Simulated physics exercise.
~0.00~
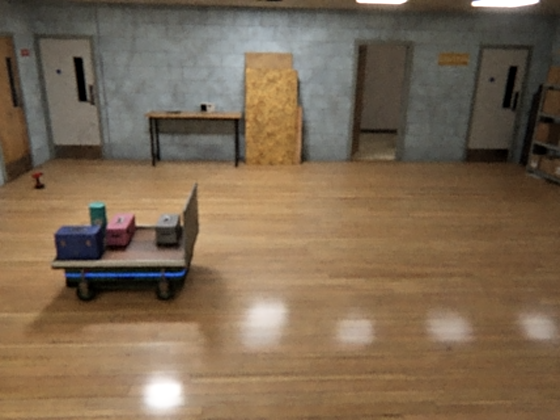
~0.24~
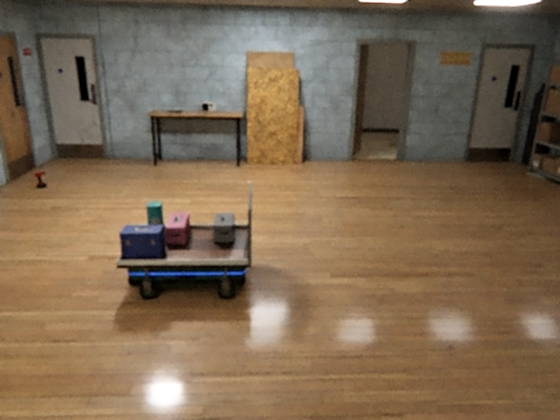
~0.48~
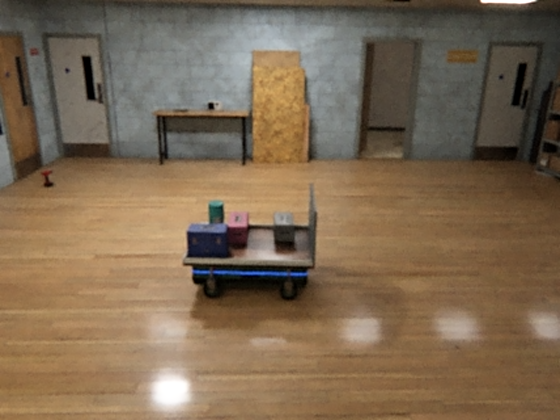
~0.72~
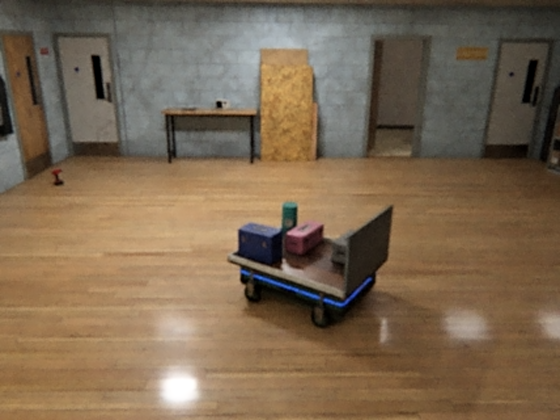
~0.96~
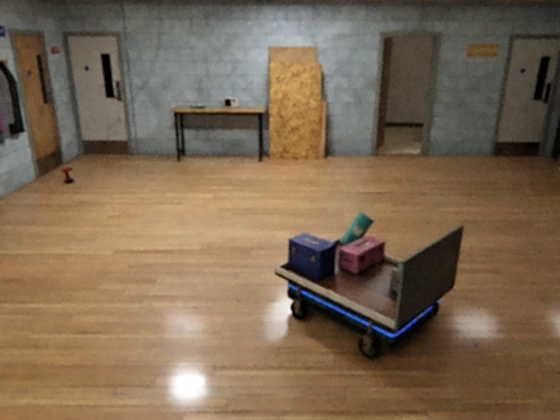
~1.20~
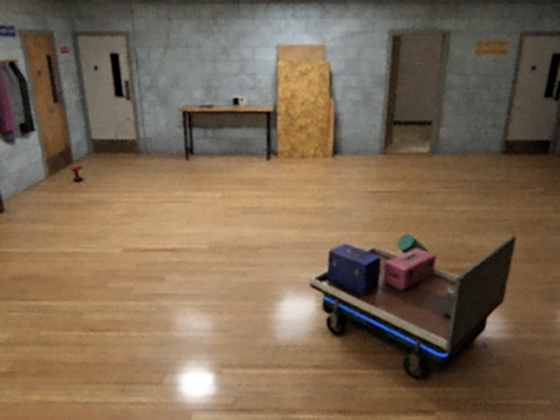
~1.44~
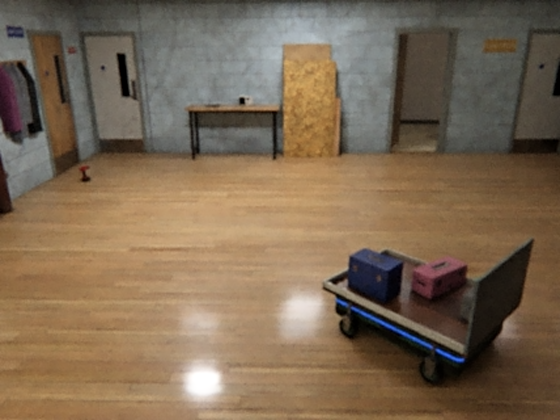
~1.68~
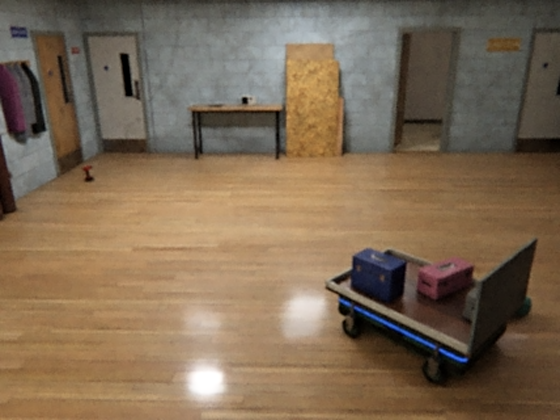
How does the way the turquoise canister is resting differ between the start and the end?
At the start the turquoise canister stands upright on the cart. At the end it is lying on its side, off the cart.
